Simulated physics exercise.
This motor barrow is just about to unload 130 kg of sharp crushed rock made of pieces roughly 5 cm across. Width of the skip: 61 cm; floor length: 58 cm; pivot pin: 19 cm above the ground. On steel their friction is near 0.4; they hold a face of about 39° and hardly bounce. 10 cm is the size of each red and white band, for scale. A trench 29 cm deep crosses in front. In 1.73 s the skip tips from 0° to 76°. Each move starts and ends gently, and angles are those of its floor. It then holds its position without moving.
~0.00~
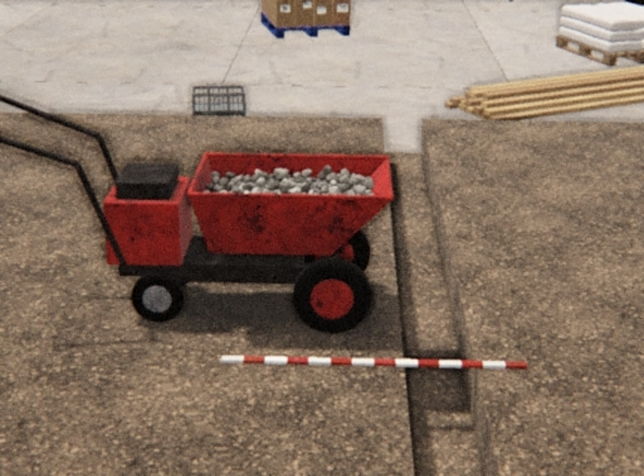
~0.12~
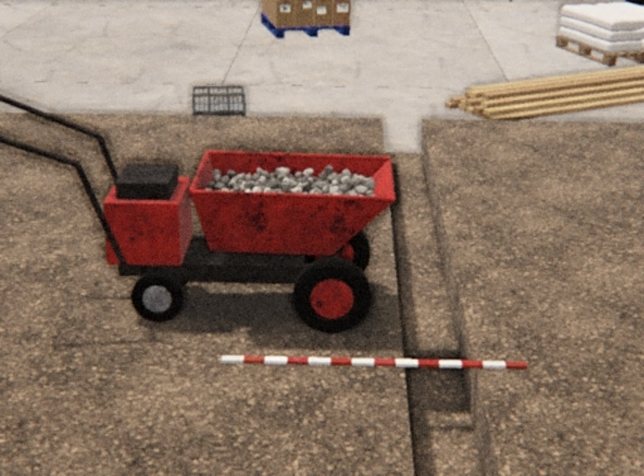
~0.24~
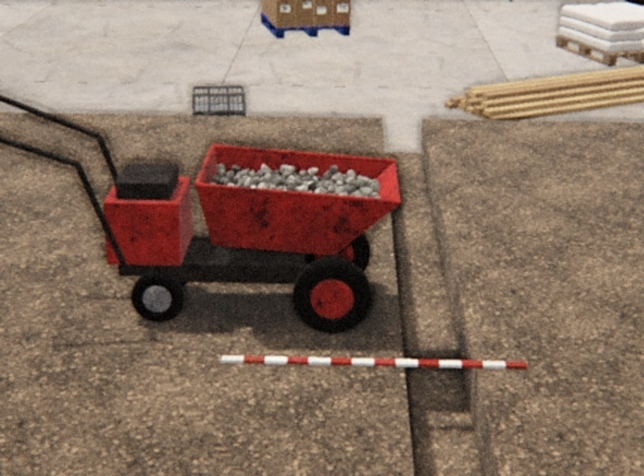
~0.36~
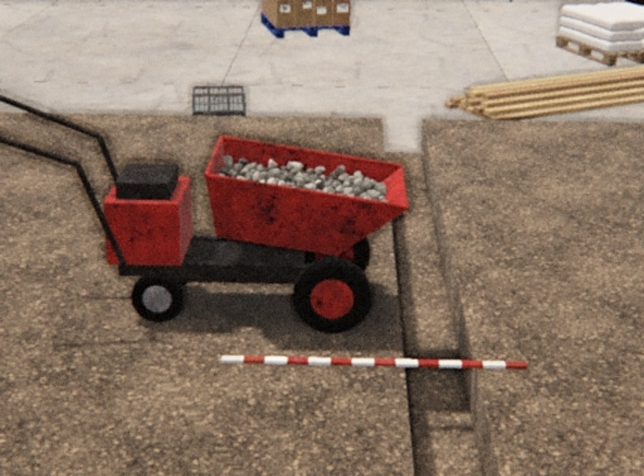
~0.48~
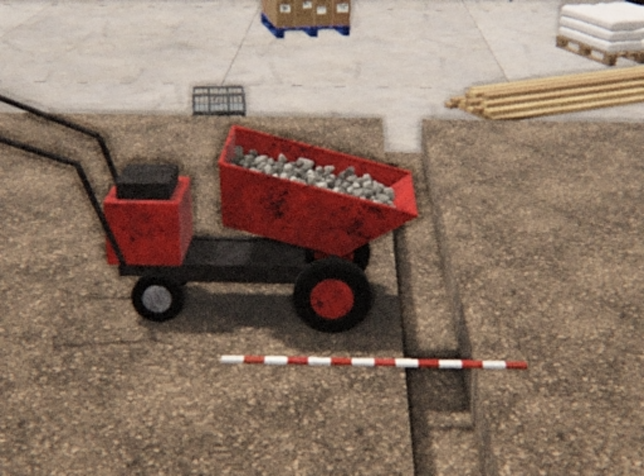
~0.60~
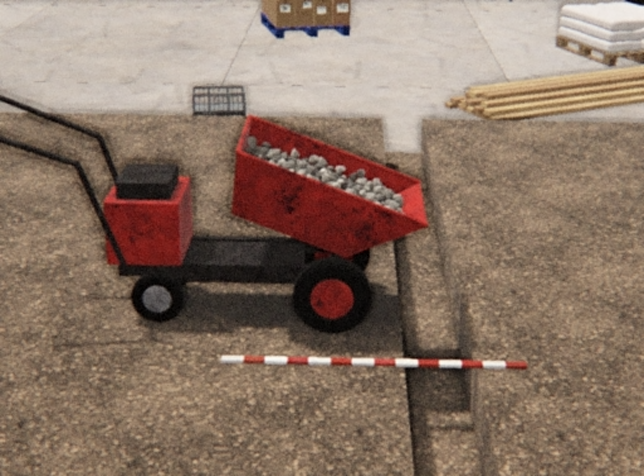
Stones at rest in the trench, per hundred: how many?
Approx. 22 %.
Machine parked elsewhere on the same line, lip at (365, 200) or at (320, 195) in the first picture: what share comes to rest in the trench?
It comes to about 90 and 65 in a hundred.
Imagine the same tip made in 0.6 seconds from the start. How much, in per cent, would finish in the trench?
About 15 percent, I'd say.
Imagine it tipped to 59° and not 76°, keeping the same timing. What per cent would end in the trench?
In that case some 25 per cent.
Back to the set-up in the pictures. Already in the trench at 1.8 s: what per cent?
15 per cent, give or take.
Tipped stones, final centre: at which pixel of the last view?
(478, 308).
After 1.3 s the floor is at 64°; 100 % in the skip; the foremost stones are at (453, 278).
After 1.8 s the floor is at 76°; 66 % in the skip, 13 % in the trench, 21 % past the trench; the foremost stones are at (538, 309).
After 2.2 s the floor is at 76°; 48 % in the skip, 20 % in the trench, 32 % past the trench; the foremost stones are at (575, 310).
After 4.1 s the floor is at 76°; 45 % in the skip, 22 % in the trench, 32 % past the trench; the foremost stones are at (579, 310).
